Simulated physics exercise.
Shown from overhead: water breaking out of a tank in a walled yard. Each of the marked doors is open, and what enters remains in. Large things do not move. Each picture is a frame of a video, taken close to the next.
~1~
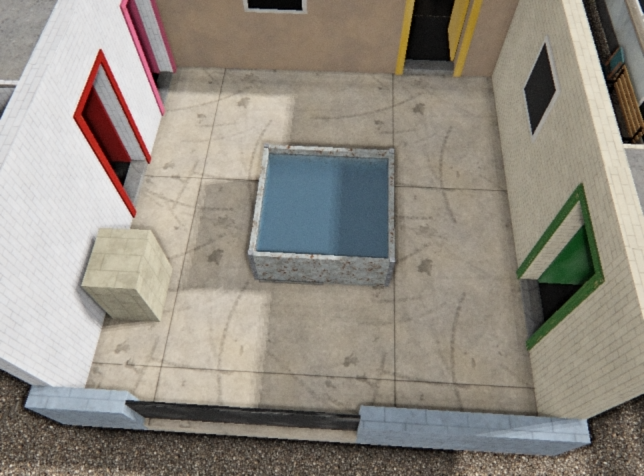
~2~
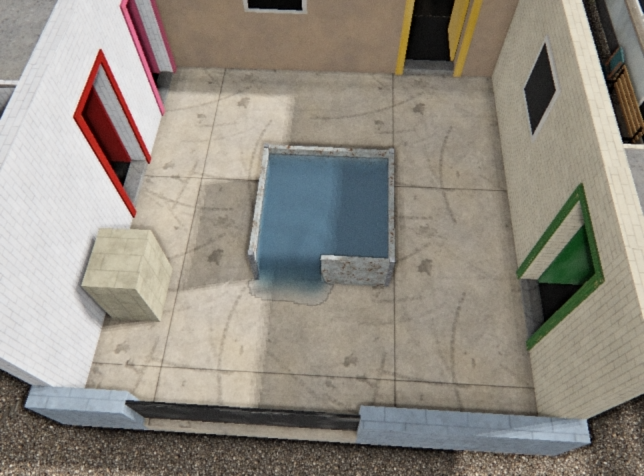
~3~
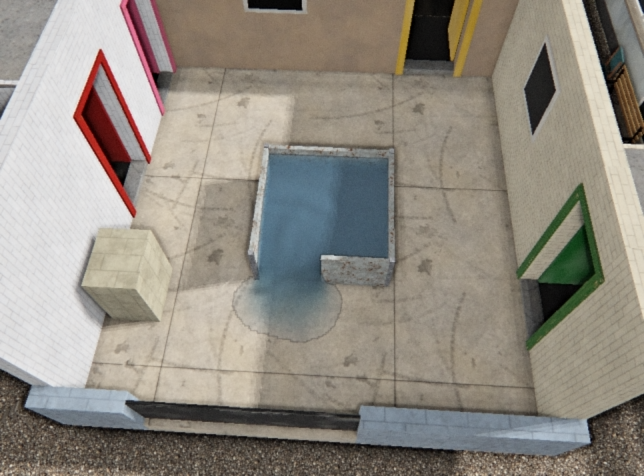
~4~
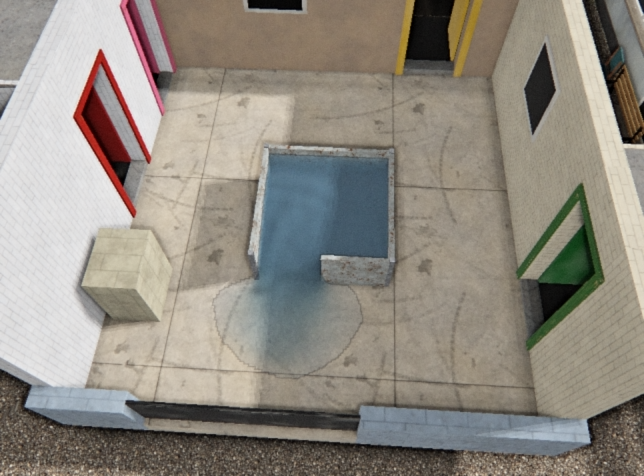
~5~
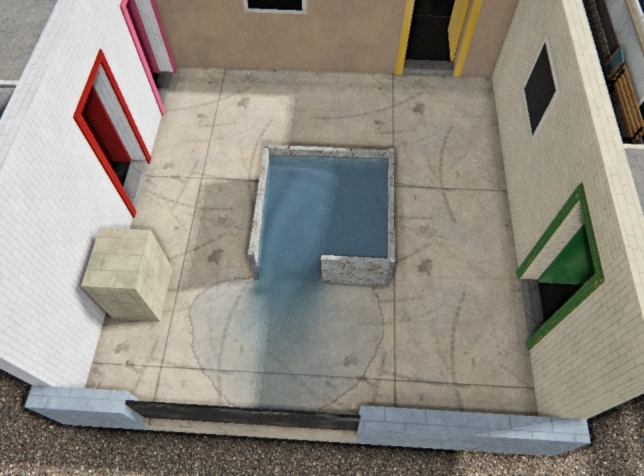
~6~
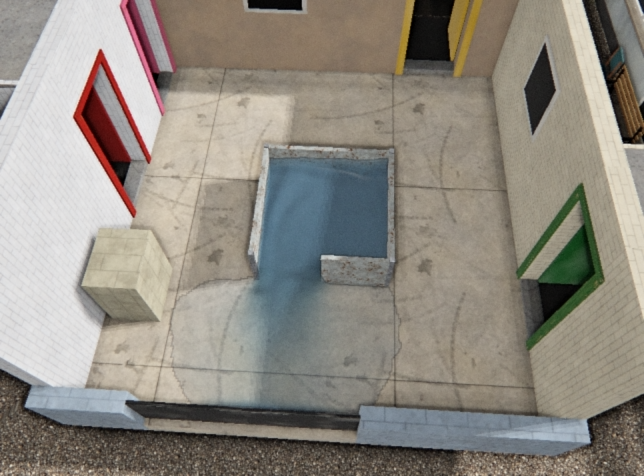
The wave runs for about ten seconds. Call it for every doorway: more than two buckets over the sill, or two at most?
My call: The yellow door two at most; the red door two at most; the green door more than two; the pink door more than two.
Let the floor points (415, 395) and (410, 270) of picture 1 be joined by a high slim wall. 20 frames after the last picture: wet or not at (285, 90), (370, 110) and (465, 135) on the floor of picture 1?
Taking the three spots in turn, they are unwetted, unwetted and unwetted.
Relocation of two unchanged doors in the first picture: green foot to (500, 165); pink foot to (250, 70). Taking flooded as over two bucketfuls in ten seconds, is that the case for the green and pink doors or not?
As I see it, the green door does not reach it and the pink door crosses the line.
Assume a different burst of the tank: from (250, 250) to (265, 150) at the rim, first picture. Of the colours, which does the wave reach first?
Answer: The one in red.
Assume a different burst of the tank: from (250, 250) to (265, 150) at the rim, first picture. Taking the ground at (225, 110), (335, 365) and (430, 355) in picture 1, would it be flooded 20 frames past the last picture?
Sequence: Wetted / wetted / spared.
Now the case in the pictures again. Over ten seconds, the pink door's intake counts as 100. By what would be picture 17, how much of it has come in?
Something like 0 in a hundred.
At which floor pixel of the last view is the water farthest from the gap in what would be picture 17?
At about (536, 428).
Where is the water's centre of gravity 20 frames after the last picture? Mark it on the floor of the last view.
Around (288, 303).
A moment on, water covers 20 % of the floor; the yellow door not reached, the red door not reached, the green door not reached, the pink door not reached.
Next, water covers 25 % of the floor; the yellow door not reached, the red door not reached, the green door not reached, the pink door not reached.
Then, water covers 50 % of the floor; the yellow door not reached, the red door wet at the sill, nothing in, the green door under two buckets in, the pink door wet at the sill, nothing in.
Later, water covers 85 % of the floor; the yellow door wet at the sill, nothing in, the red door wet at the sill, nothing in, the green door over two buckets in, the pink door wet at the sill, nothing in.
In the end, water covers 95 % of the floor; the yellow door wet at the sill, nothing in, the red door wet at the sill, nothing in, the green door over two buckets in, the pink door over two buckets in.
